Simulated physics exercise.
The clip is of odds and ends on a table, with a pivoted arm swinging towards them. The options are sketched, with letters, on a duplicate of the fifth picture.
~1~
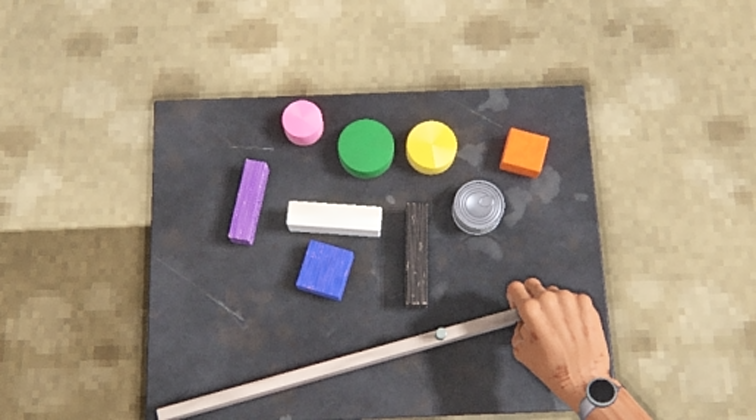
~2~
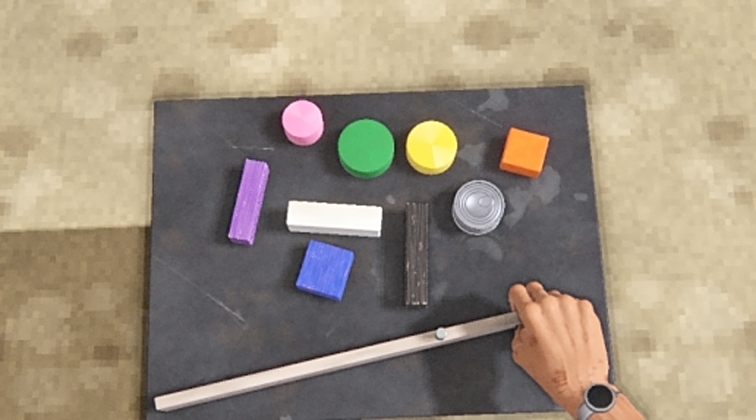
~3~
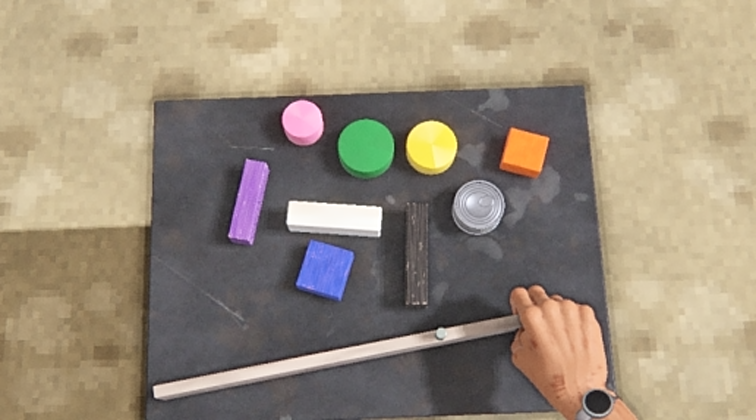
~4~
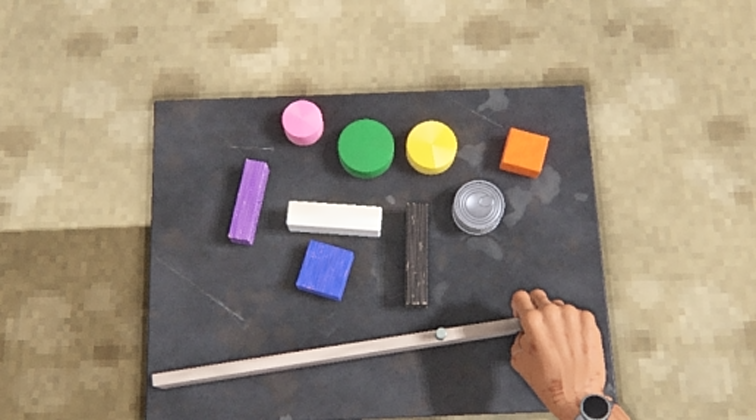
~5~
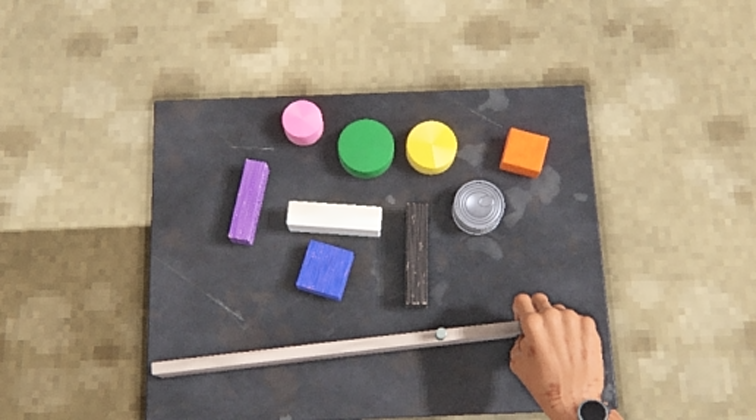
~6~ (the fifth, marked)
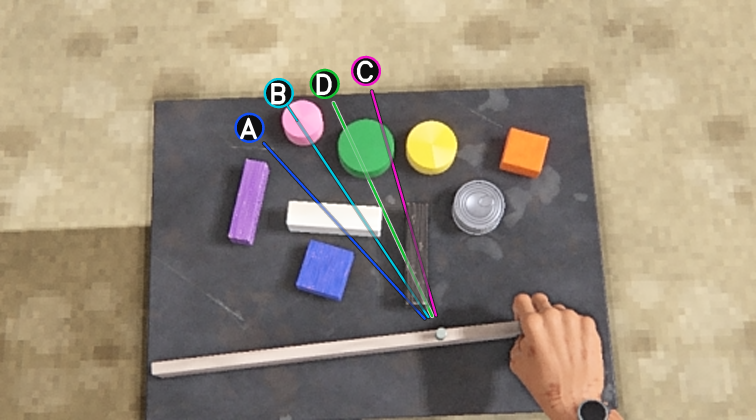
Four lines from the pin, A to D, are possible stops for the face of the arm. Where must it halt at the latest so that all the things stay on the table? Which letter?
It can go as far as B.
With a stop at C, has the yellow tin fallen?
No.
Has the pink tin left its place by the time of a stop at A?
No.
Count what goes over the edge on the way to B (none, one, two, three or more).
In all, none.
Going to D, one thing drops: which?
The pink tin.
On the marked copy, A at (342, 228); B at (361, 216); C at (403, 200); D at (381, 206).
Taking B. A third of the way, arm (298, 292); pink tin (303, 124); green tin (366, 149).
Two thirds of the way, arm (328, 242); purple bar (274, 149); white stick (349, 190).
When it is over, arm (359, 215); pink tin (334, 101); purple bar (307, 115); nothing has fallen.
As for the rest, A is safe but short; C drops the pink tin; D drops the pink tin.
